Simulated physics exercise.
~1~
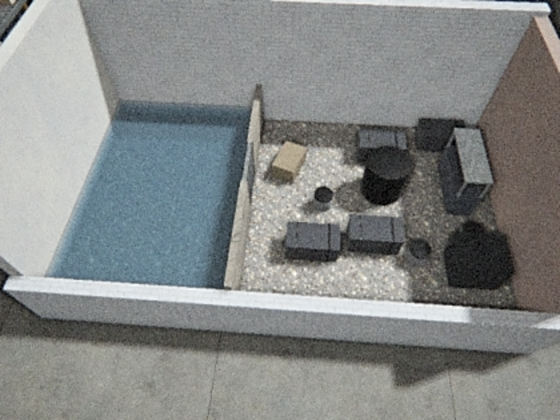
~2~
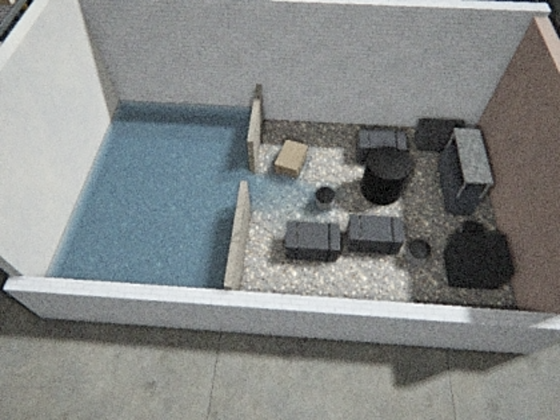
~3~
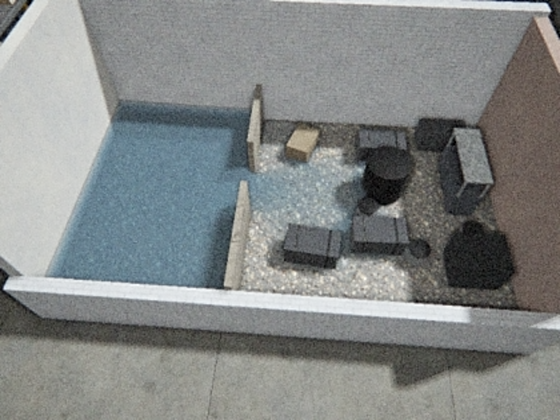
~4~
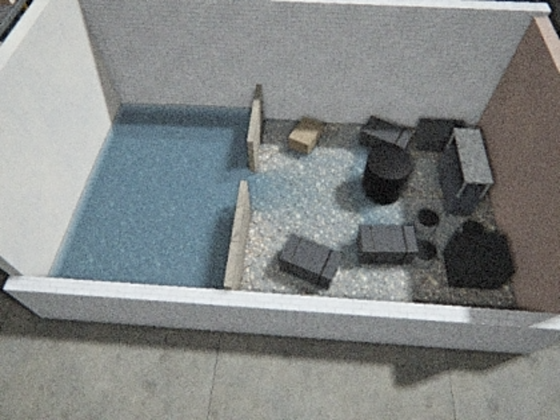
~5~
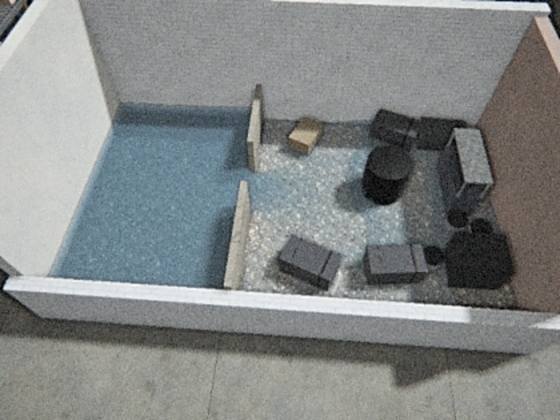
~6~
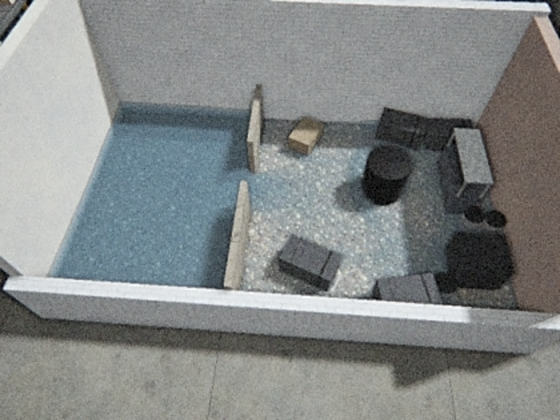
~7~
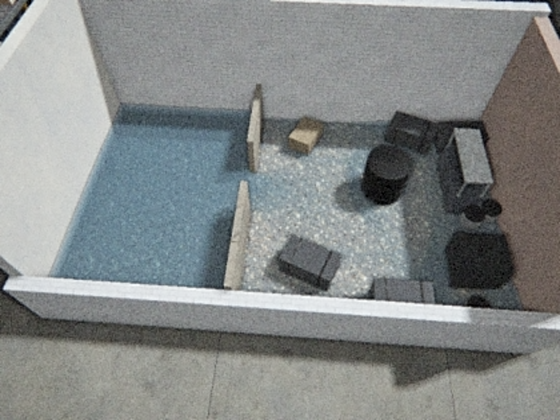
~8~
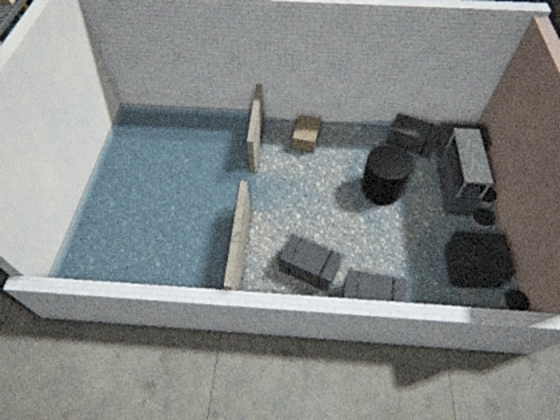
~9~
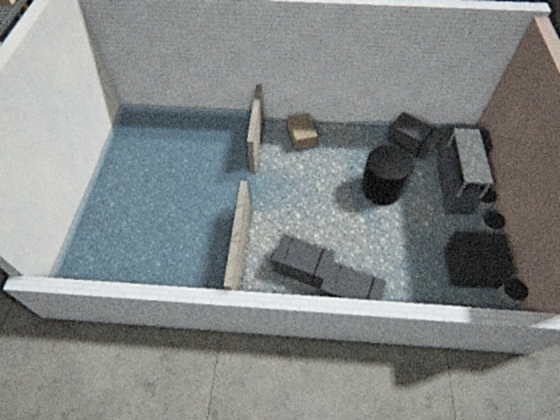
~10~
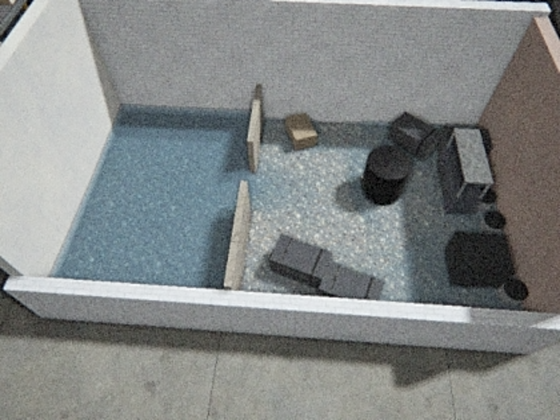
The clip shows a walled enclosure with blue water on the left and dark boxes and round objects on the right. The divider opens, water spreads through the gap, and several objects shift right or toward the front before settling, with water across both sides.
